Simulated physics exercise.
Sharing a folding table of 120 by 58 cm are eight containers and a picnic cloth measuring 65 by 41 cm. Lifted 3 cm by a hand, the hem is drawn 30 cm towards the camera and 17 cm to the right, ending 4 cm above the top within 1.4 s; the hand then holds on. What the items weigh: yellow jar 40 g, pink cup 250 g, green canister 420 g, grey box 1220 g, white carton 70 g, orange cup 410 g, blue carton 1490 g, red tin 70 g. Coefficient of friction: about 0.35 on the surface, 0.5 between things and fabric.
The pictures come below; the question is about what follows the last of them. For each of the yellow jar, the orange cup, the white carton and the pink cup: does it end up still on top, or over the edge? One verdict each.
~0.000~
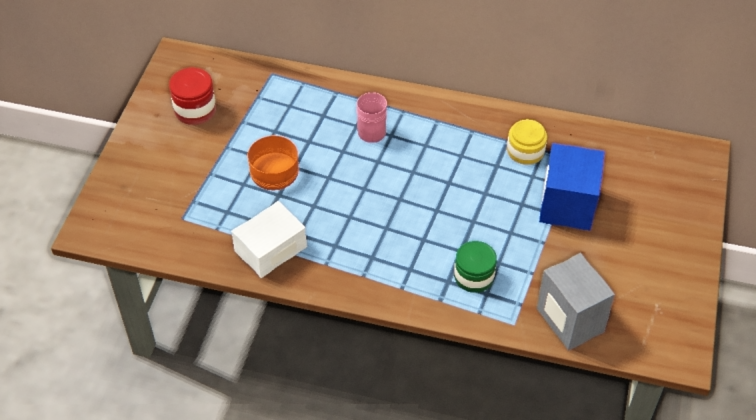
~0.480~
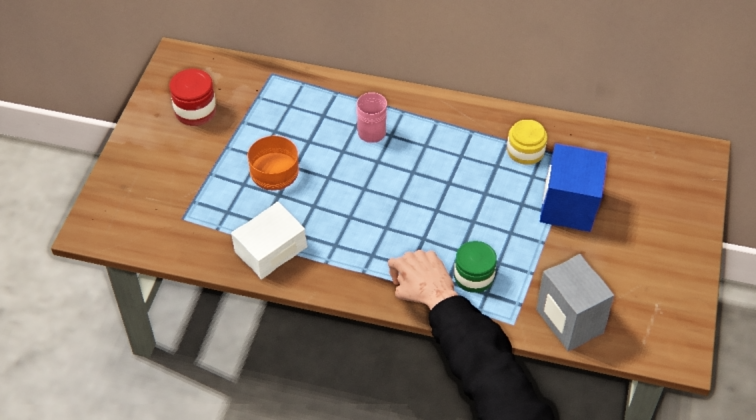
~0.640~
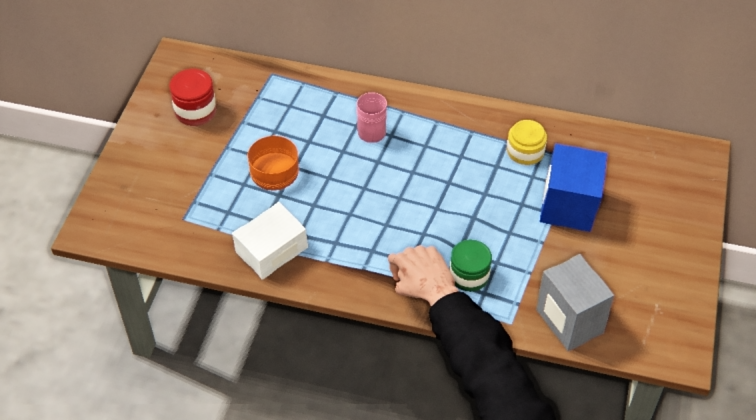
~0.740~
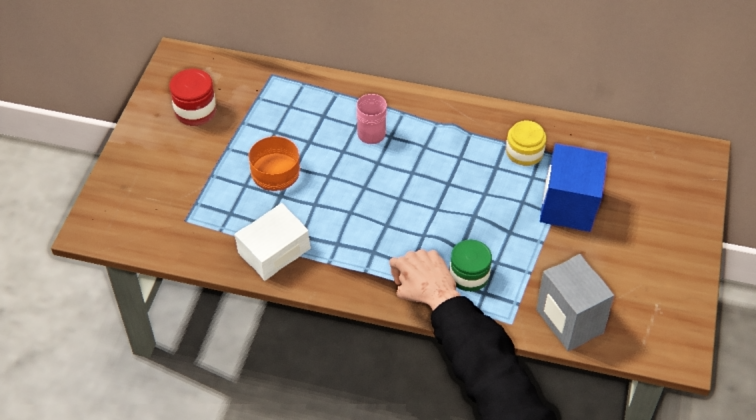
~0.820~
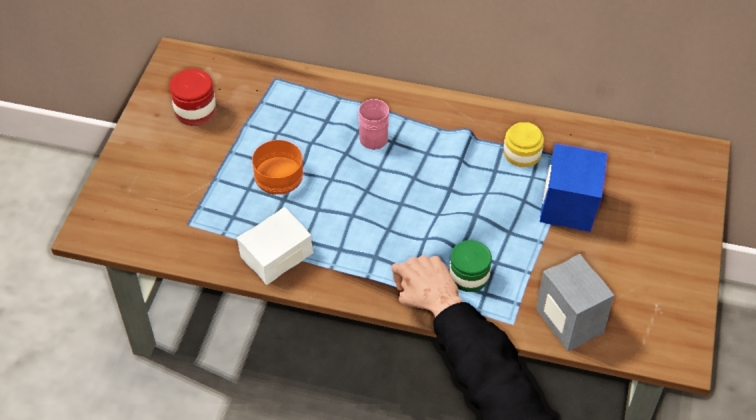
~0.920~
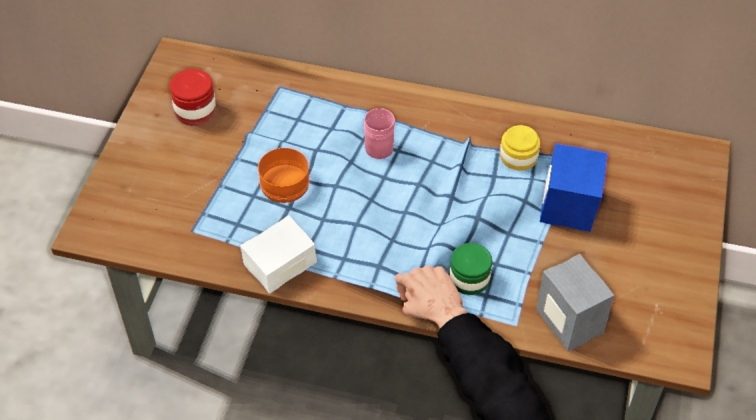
As I see it, yellow jar: Stays, orange cup: Leaves, white carton: Leaves, pink cup: Stays.
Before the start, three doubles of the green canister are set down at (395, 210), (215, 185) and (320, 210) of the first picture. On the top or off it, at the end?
Taking them one by one: Is lost, then is lost, then is lost.
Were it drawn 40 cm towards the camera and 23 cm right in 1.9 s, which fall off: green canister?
Result - green canister: Gone.
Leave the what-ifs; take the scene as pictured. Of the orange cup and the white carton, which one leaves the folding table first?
White.
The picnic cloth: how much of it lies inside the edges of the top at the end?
Near 50 in a hundred.
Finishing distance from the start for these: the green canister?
The green canister ends up over the edge.
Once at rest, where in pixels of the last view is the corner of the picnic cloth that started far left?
That corner ends up near pixel (311, 211) in the last view.
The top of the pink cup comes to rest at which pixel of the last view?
(433, 267).
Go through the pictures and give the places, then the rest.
Yellow jar (529, 131); orange cup (273, 154); white carton (269, 229); pink cup (372, 103); picnic cloth corners (182, 219) (272, 74) (514, 325), in the first picture.
Picnic cloth corners (182, 219) (272, 74); grip (398, 283), in the second picture.
Green canister (472, 255); picnic cloth corners (183, 219) (272, 74); grip (399, 279), in the third picture.
White carton (272, 231); picnic cloth corners (185, 221) (272, 74); grip (400, 283), in the fourth picture.
Orange cup (277, 159); white carton (275, 235); picnic cloth corners (187, 225) (275, 78); grip (402, 289), in the fifth picture.
Yellow jar (522, 137); orange cup (283, 167); white carton (278, 244); pink cup (379, 120); picnic cloth corners (191, 231) (279, 86) (517, 326); grip (406, 299), in the sixth picture.
At 1.2 s, 95 % of the picnic cloth is still over the top; pink cup 14 cm off its start, orange cup 13 cm off its start, white carton 12 cm off its start.
At 1.5 s, 75 % of the picnic cloth is still over the top; white carton over the edge, pink cup 26 cm off its start, orange cup 25 cm off its start.
At 1.7 s, 60 % of the picnic cloth is still over the top; pink cup 34 cm off its start at (428, 240), orange cup 33 cm off its start at (327, 293), white carton over the edge.
At 2.0 s, 50 % of the picnic cloth is still over the top; orange cup over the edge, pink cup 40 cm off its start, white carton over the edge.
At 3.6 s, 50 % of the picnic cloth is still over the top; orange cup over the edge, pink cup 40 cm off its start at (433, 267), white carton over the edge, yellow jar 8 cm off its start at (501, 151).
